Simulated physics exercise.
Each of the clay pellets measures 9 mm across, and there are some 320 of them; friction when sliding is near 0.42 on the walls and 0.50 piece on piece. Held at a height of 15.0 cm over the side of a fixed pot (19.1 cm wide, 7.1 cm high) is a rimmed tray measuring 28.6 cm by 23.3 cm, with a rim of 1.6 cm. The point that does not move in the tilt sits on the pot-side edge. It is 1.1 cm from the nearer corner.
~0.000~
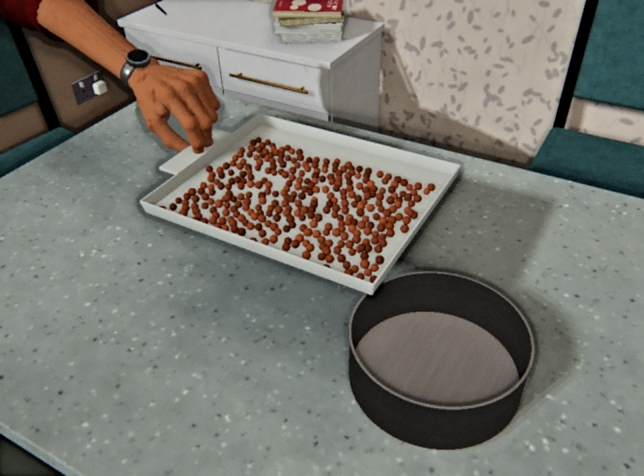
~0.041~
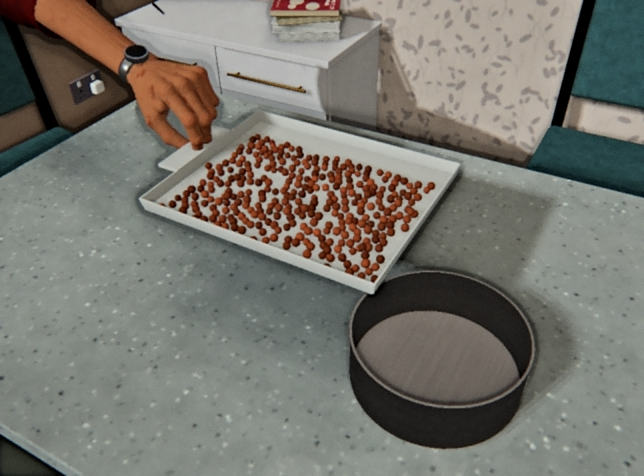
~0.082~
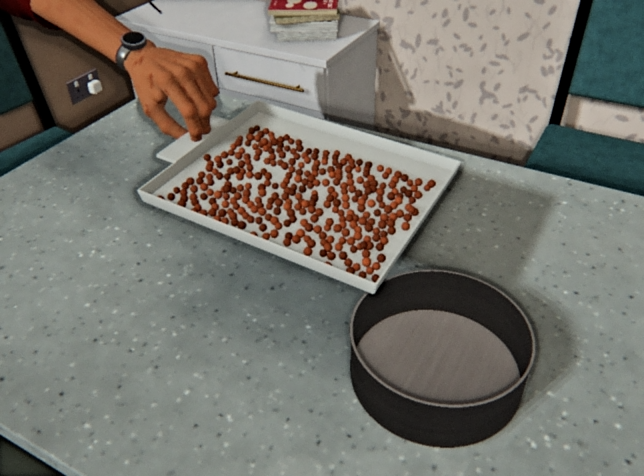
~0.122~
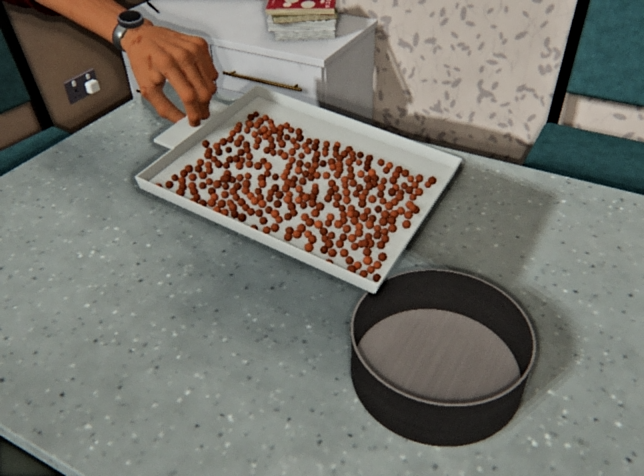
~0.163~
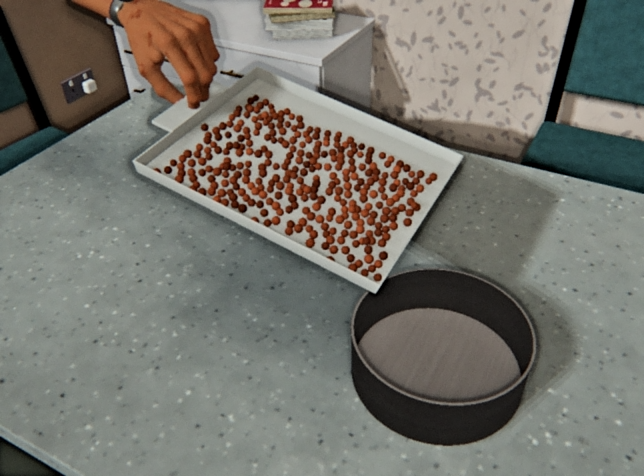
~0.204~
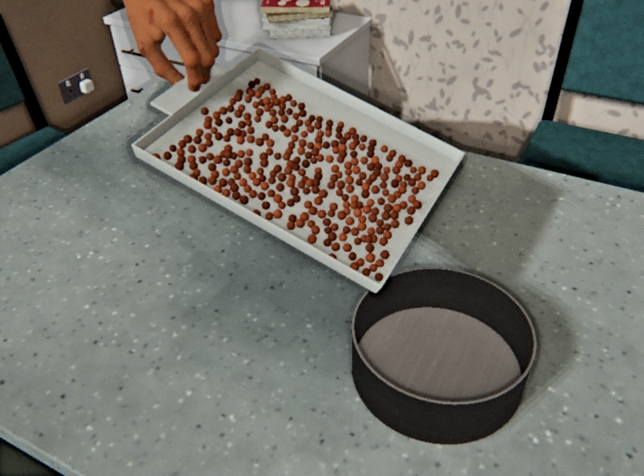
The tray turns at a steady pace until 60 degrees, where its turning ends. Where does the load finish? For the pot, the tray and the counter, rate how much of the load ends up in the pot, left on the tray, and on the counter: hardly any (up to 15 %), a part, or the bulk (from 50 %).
Pot: A part; tray: The bulk; counter: Hardly any.
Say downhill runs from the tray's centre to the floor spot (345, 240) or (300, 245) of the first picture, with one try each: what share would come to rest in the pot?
Approximately 15 percent, then 0 percent.
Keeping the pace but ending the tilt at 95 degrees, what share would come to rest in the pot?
In that case some 90 per cent.
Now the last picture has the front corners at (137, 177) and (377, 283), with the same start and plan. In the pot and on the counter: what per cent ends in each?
In the pot: 0 per cent; on the counter: 0 per cent.
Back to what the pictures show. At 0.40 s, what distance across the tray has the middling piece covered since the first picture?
Around 2 centimetres.
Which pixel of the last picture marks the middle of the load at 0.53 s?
Close to pixel (381, 182).
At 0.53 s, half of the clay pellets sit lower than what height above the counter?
The halfway mark sits at about 22 cm.
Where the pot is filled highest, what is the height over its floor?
Top level: Approx. 2.0 cm.
Then, at 0.40 s, tilt 40 degrees; the tray holds 100 %, the pot 0 %.
Then, at 0.53 s, tilt 55 degrees; the tray holds 100 %, the pot 0 %.
After 0.78 s, tilt 60 degrees; the tray holds 75 %, the pot 10 %.
At rest (1.7 s), pot 35 %, tray 65 %, counter 5 %.
